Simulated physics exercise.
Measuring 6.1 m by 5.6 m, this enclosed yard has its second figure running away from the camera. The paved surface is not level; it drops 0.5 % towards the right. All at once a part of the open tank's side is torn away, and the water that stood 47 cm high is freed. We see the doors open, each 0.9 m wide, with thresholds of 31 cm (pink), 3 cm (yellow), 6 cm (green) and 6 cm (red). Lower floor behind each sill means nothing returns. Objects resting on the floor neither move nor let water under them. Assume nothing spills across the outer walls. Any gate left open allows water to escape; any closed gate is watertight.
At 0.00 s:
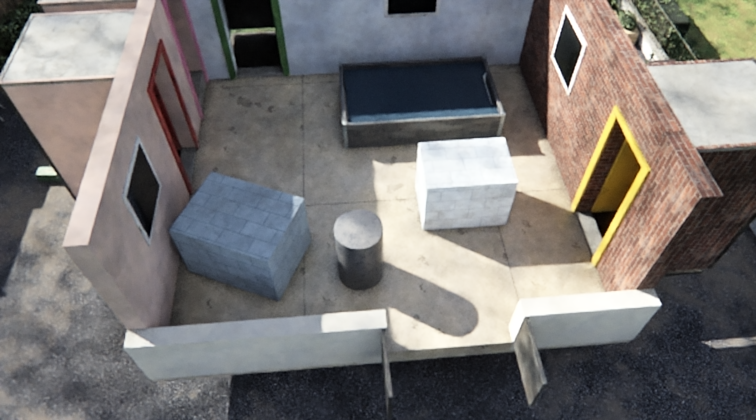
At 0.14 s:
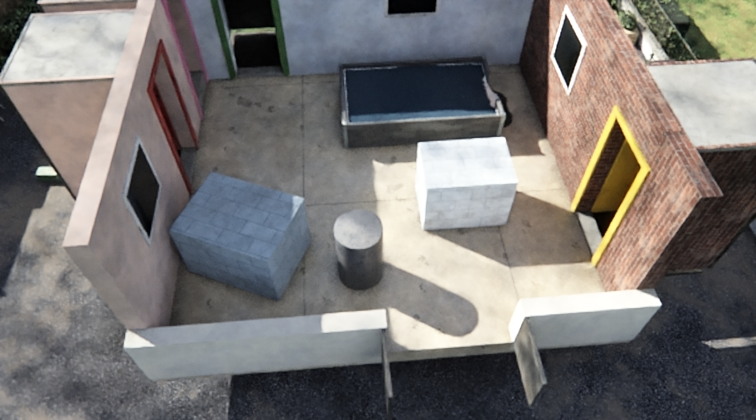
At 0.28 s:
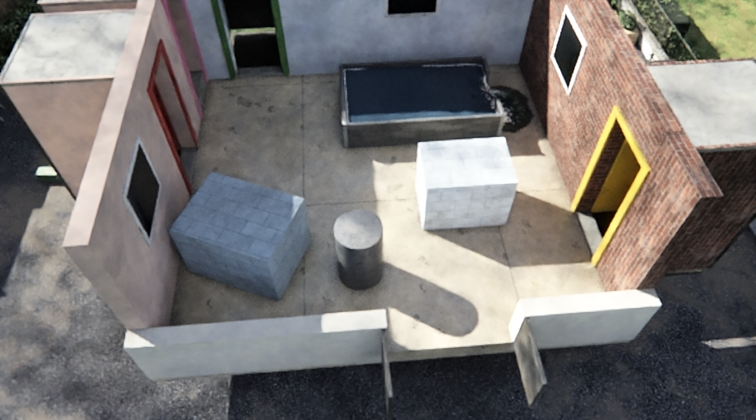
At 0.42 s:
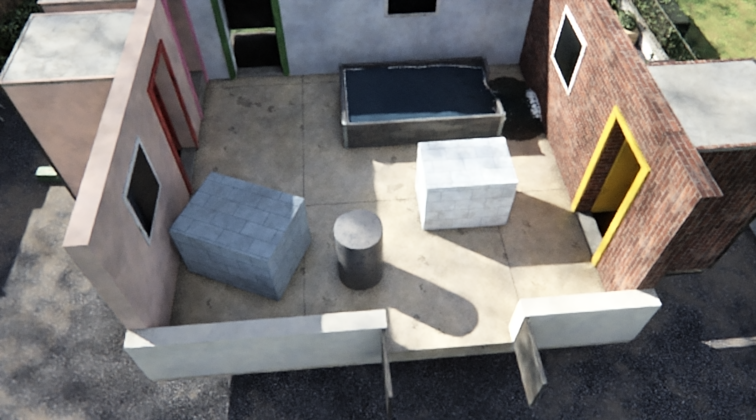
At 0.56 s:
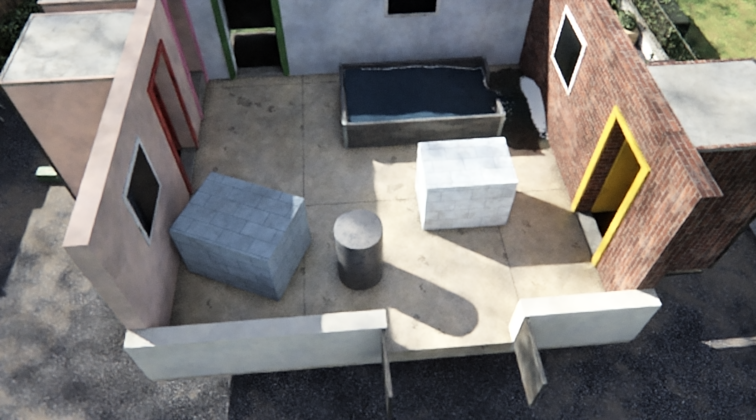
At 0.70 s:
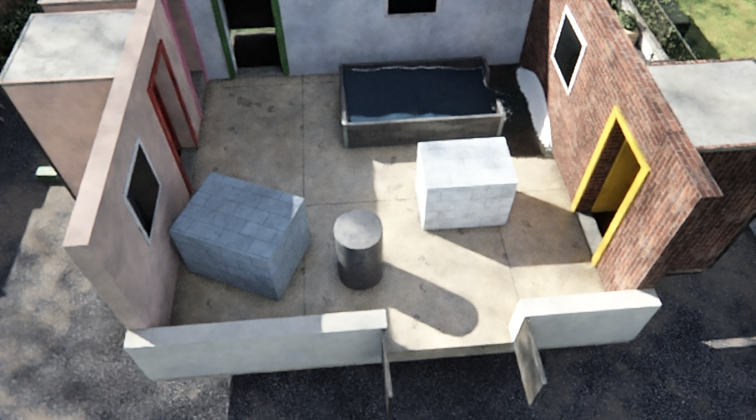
In the video, an open tank of dark water stands in a walled yard with blocks and a cylinder; water pours from its right end and spreads across the floor to the brick wall, in a dark patch with white foam.
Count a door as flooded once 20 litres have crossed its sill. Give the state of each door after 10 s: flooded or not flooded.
State after that time: Pink door not flooded, yellow door flooded, green door not flooded, red door not flooded.
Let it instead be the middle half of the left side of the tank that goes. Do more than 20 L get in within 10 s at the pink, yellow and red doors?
Pink: Within the limit; yellow: Within the limit; red: Exceeding the limit.
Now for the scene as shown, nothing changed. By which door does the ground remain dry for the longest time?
Lab note: Last arrival at the red door.
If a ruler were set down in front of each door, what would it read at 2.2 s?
In centimetres - pink: 0, yellow: 4, green: 0, red: 0.
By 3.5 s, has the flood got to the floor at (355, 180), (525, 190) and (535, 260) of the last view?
The first point is not yet hit, the second is awash and the third is awash.
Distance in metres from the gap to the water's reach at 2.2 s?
4.0 m.
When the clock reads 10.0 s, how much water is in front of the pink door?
Depth: Approx. 7.5 cm.
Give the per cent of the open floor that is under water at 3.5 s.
40 %.
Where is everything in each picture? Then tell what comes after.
In the first picture, the open tank at (418, 92) is whole and still, 47 cm deep.
In the second picture, the front is at a hidden place, 0.5 m from the gap at (488, 101); 0.2 m2 of floor is under water; 47 cm left at the back of the open tank.
In the third picture, the front is at (527, 116), 0.7 m from the gap at (488, 102); 0.6 m2 of floor is under water; 47 cm left at the back of the open tank.
In the fourth picture, the front is at (542, 129), 1.1 m from the gap at (488, 102); 1.1 m2 of floor is under water; 47 cm left at the back of the open tank.
In the fifth picture, the front is at (548, 143), 1.3 m from the gap at (488, 102); 1.3 m2 of floor is under water; 47 cm left at the back of the open tank.
In the sixth picture, the front is at (552, 156), 1.5 m from the gap at (488, 101); 1.4 m2 of floor is under water; 47 cm left at the back of the open tank.
After 1.4 s water covers 10 % of the floor and is deepest (36 cm) near (527, 107); pink door not reached, yellow door not reached, green door not reached, red door not reached.
After 2.2 s water covers 25 % of the floor and is deepest (34 cm) near (527, 107); pink door not reached, yellow door 4 cm at the sill, 0 L in, green door not reached, red door not reached.
After 3.5 s water covers 40 % of the floor and is deepest (26 cm) near (514, 70); pink door not reached, yellow door 4 cm at the sill, 0 L in, green door 5 cm at the sill, 0 L in, red door not reached.
After 6.0 s water covers 70 % of the floor and is deepest (20 cm) near (527, 107); pink door 12 cm at the sill, 0 L in, yellow door 6 cm at the sill, 7 L in, green door 4 cm at the sill, 0 L in, red door 5 cm at the sill, 0 L in.
After 10.0 s water covers 95 % of the floor and is deepest (12 cm) near (527, 107); pink door 7 cm at the sill, 0 L in, yellow door 6 cm at the sill, 40 L in, green door 4 cm at the sill, 1 L in, red door 4 cm at the sill, 0 L in.
